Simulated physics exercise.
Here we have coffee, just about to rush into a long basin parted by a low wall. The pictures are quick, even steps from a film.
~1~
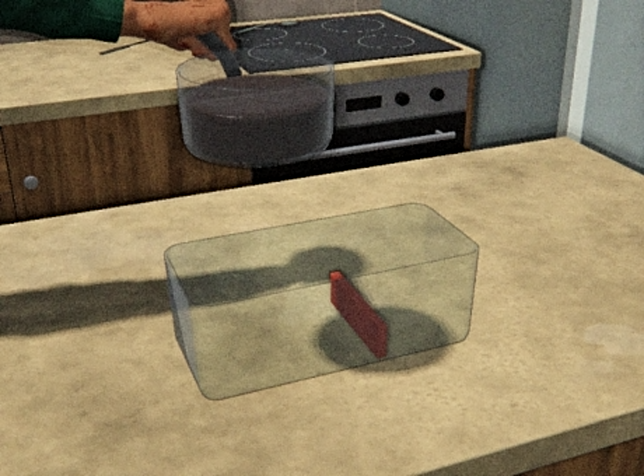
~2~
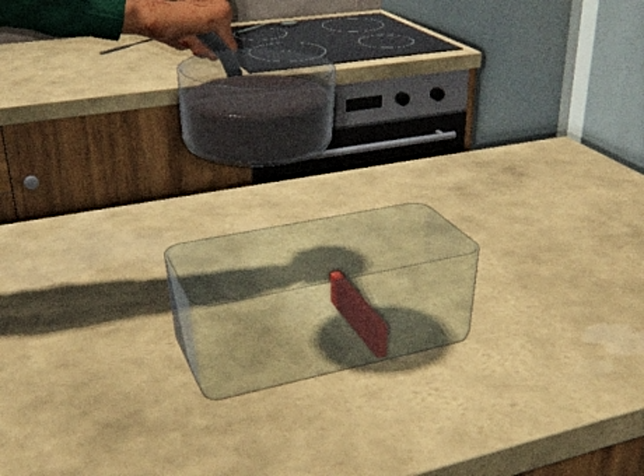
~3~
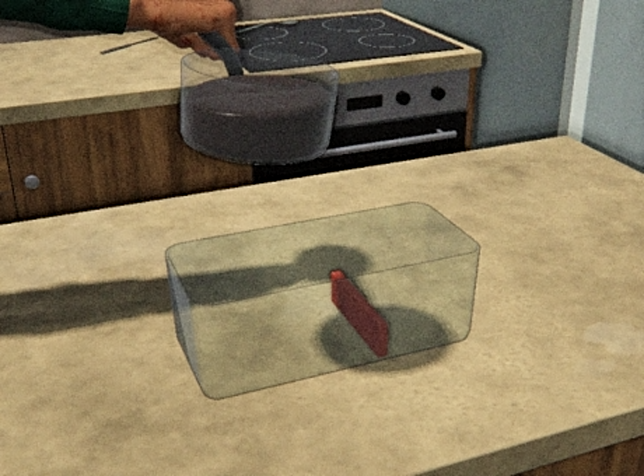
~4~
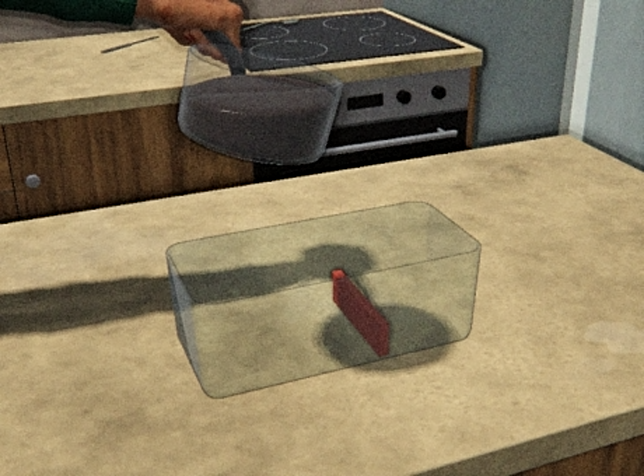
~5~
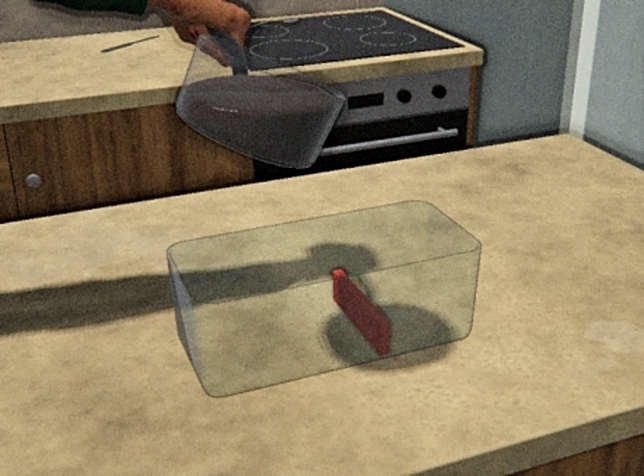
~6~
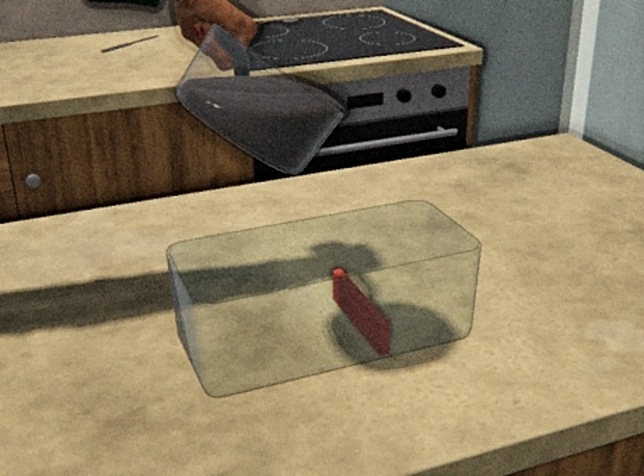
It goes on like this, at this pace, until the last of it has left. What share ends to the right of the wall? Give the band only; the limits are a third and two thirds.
From a third to two thirds.
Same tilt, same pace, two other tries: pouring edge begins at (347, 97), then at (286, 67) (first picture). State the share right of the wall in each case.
The first start yields 50 per cent, the second 15 per cent.
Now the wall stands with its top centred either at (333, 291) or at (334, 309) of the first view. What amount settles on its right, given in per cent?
About 70 and 60 per cent.
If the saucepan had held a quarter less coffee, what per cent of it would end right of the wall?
Estimated share: Close to 35 per cent.
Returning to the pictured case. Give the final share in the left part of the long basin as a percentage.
Around 50 %.
A moment on, the saucepan is tipped right over and 20 per cent is still to pour, 1 is left of the wall and 21 right of it.
Next, the saucepan is tipped right over and 4 per cent is still to pour, 34 is left of the wall and 48 right of it.
Then the saucepan is tipped right over and 0 per cent is still to pour, 45 is left of the wall and 41 right of it.
Later the saucepan is tipped right over and 0 per cent is still to pour, 52 is left of the wall and 43 right of it.
At rest 52 per cent lies left of the wall, 43 right of it and 5 outside.
